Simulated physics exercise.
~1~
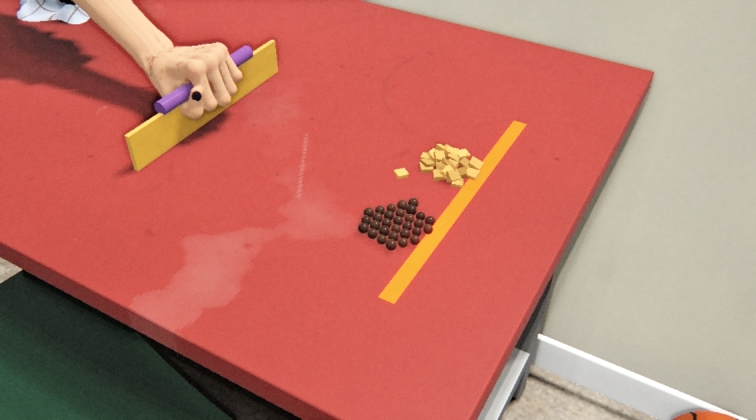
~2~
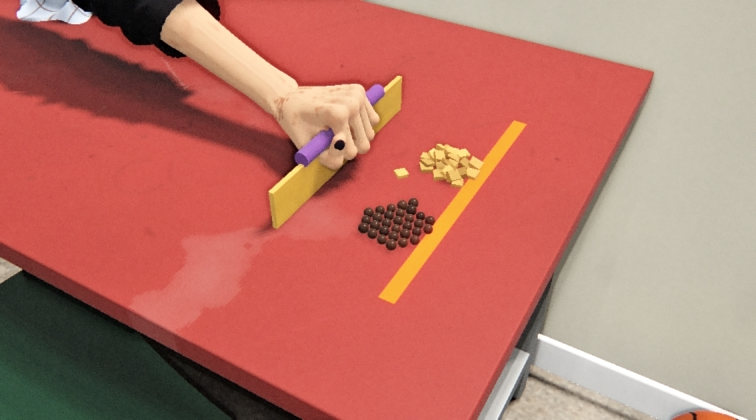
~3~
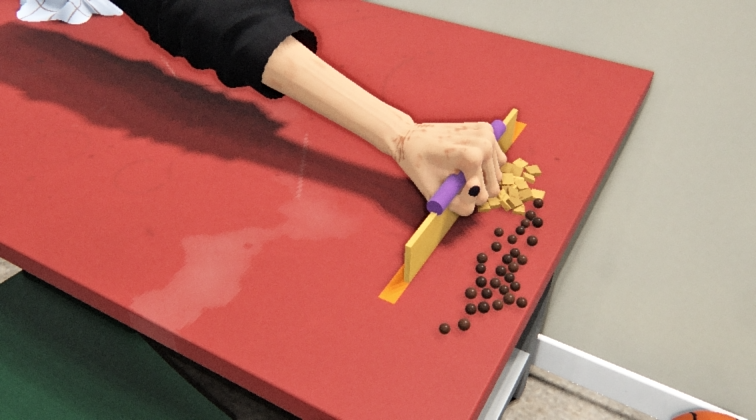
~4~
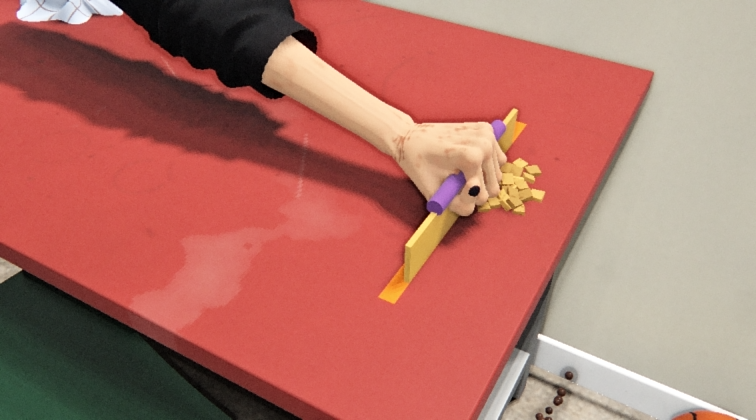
A hand sweeps a scraper to orange tape; dark balls roll off, yellow pieces stay.
